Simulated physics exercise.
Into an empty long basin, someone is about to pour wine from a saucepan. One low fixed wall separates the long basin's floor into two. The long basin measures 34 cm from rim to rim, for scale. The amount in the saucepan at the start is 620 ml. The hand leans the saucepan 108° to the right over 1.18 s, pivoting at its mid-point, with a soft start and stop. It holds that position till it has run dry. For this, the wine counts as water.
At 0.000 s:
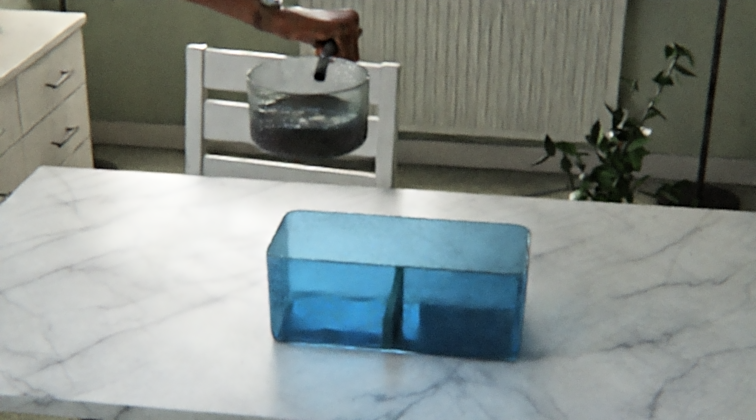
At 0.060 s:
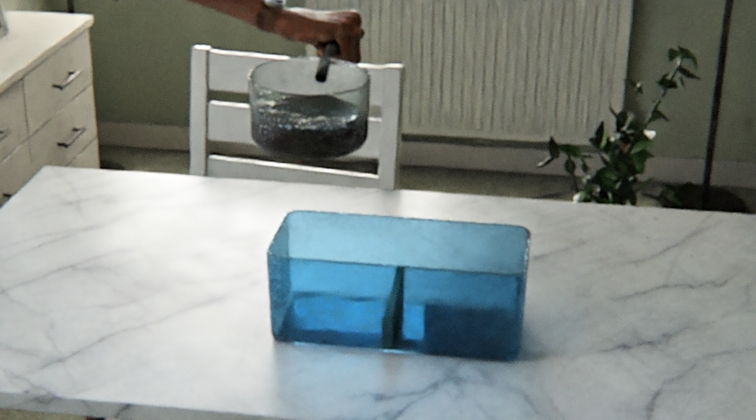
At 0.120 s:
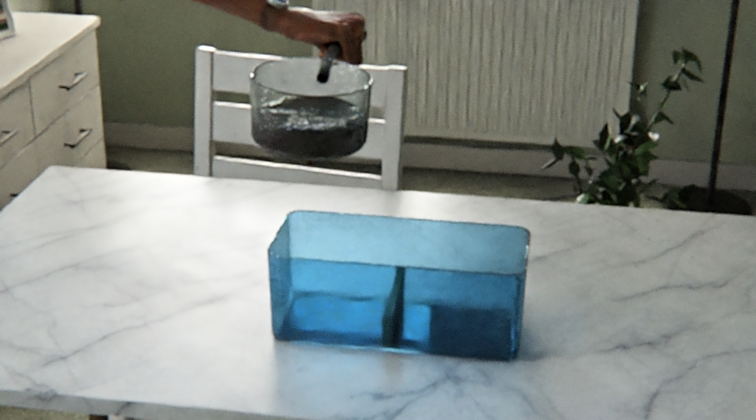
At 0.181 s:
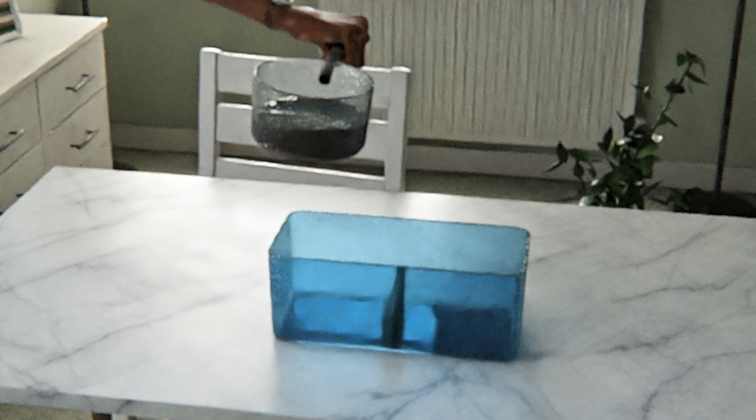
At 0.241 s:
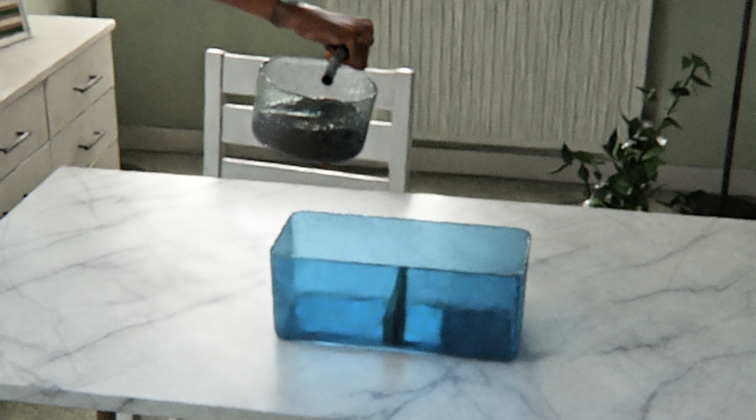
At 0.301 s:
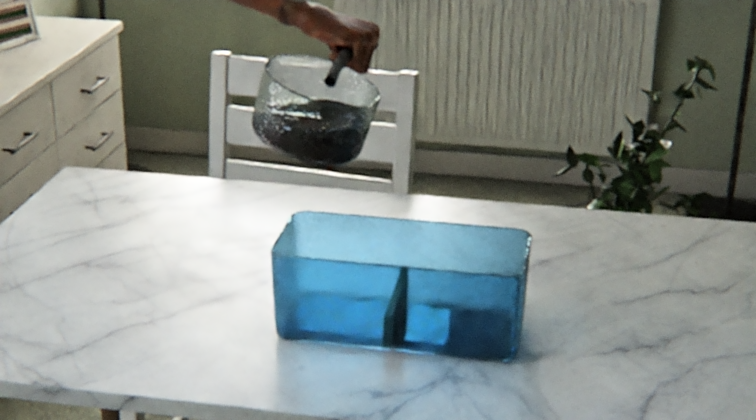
A hand gradually tilting a clear saucepan of dark liquid to the right above a blue divided basin on a marble table.
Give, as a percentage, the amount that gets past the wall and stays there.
Past the wall: About 68 %.
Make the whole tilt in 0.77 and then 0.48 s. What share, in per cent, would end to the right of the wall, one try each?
Try 1: Approx. 60 %; try 2: Approx. 45 %.
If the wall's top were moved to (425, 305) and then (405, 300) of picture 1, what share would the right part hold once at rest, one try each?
15 in a hundred, followed by 45 in a hundred.
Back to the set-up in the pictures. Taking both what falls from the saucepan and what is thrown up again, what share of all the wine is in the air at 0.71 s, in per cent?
Near 26 in a hundred.
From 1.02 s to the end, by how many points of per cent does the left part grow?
Some 24 per cent.
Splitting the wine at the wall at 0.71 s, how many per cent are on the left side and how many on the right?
Lab note: Left near 1 %, right near 1.
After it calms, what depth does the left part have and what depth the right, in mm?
Final levels - left approx 8 mm, right approx 18 mm.
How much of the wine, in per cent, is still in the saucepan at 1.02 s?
Close to 18 percent of the total.
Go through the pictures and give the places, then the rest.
In the first picture, tilt 0°; pouring edge (368, 80); surface from (254, 107) to (366, 114); the long basin's rim runs from (276, 233) to (529, 251); the wall's top is at (394, 294).
In the second picture, tilt 1°; pouring edge (369, 81); surface from (255, 108) to (366, 115).
In the third picture, tilt 3°; pouring edge (370, 84); surface from (257, 108) to (366, 116).
In the fourth picture, tilt 6°; pouring edge (372, 89); surface from (257, 109) to (367, 117).
In the fifth picture, tilt 11°; pouring edge (375, 95); surface from (258, 108) to (367, 117).
In the sixth picture, tilt 16°; pouring edge (378, 102); surface from (258, 108) to (370, 120).
By 0.71 s the tilt is 72° and 73 per cent is still to pour, 1 is left of the wall and 1 right of it.
By 1.02 s the tilt is 103° and 18 per cent is still to pour, 8 is left of the wall and 54 right of it.
By 1.34 s the tilt is 108° and 1 per cent is still to pour, 29 is left of the wall and 68 right of it.
By 1.68 s the tilt is 108° and 0 per cent is still to pour, 32 is left of the wall and 68 right of it.
At rest 32 per cent lies left of the wall, 68 right of it and 0 outside.
